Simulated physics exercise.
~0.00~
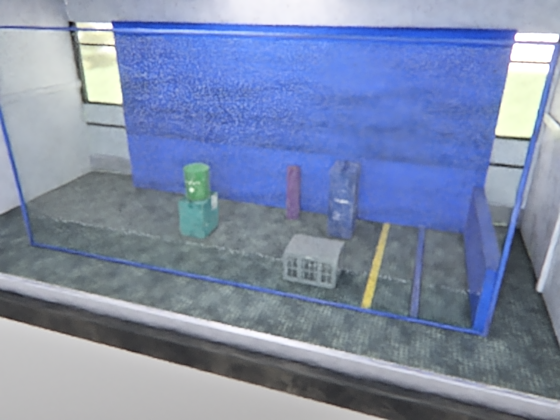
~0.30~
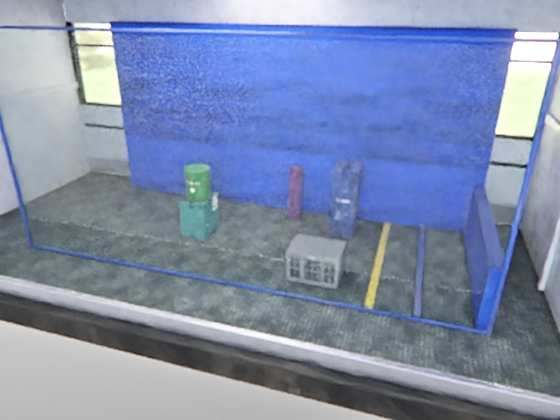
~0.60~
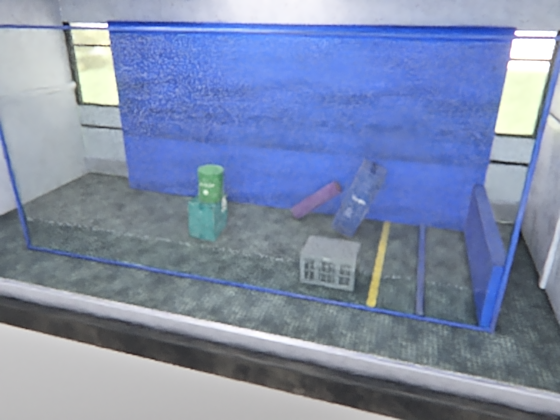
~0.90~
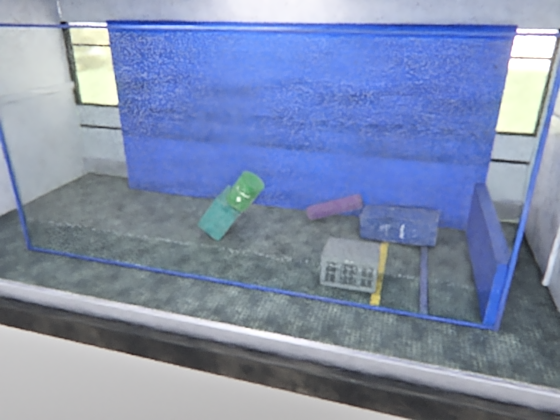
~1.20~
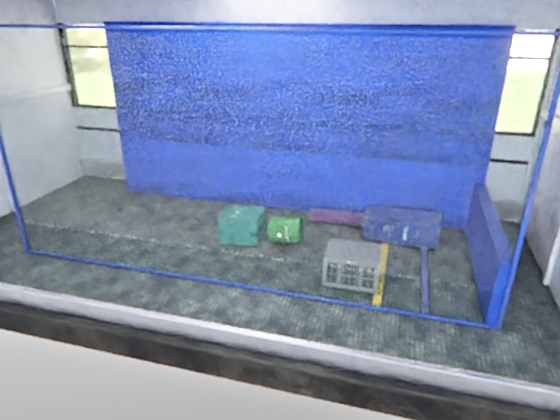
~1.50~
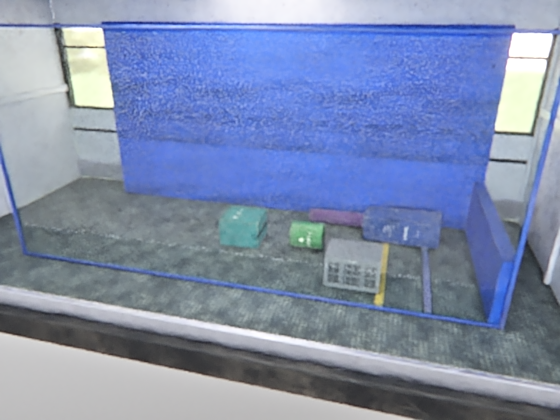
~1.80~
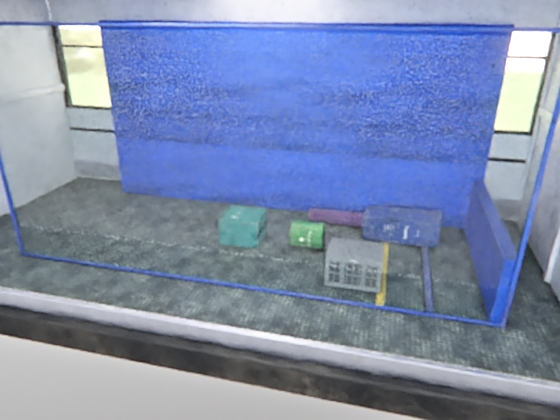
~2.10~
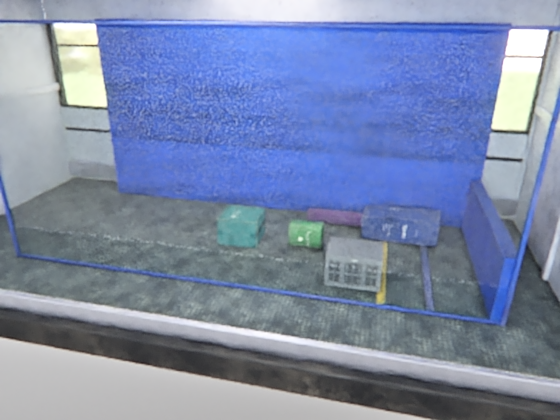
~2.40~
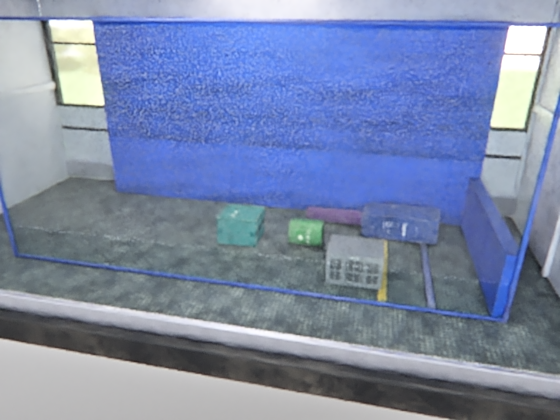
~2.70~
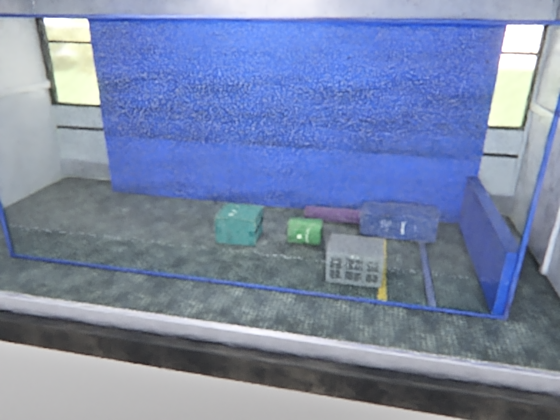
Blue tall box toppling right across a yellow line as purple roll, green bucket and teal pack tip over, grey crate sliding short.
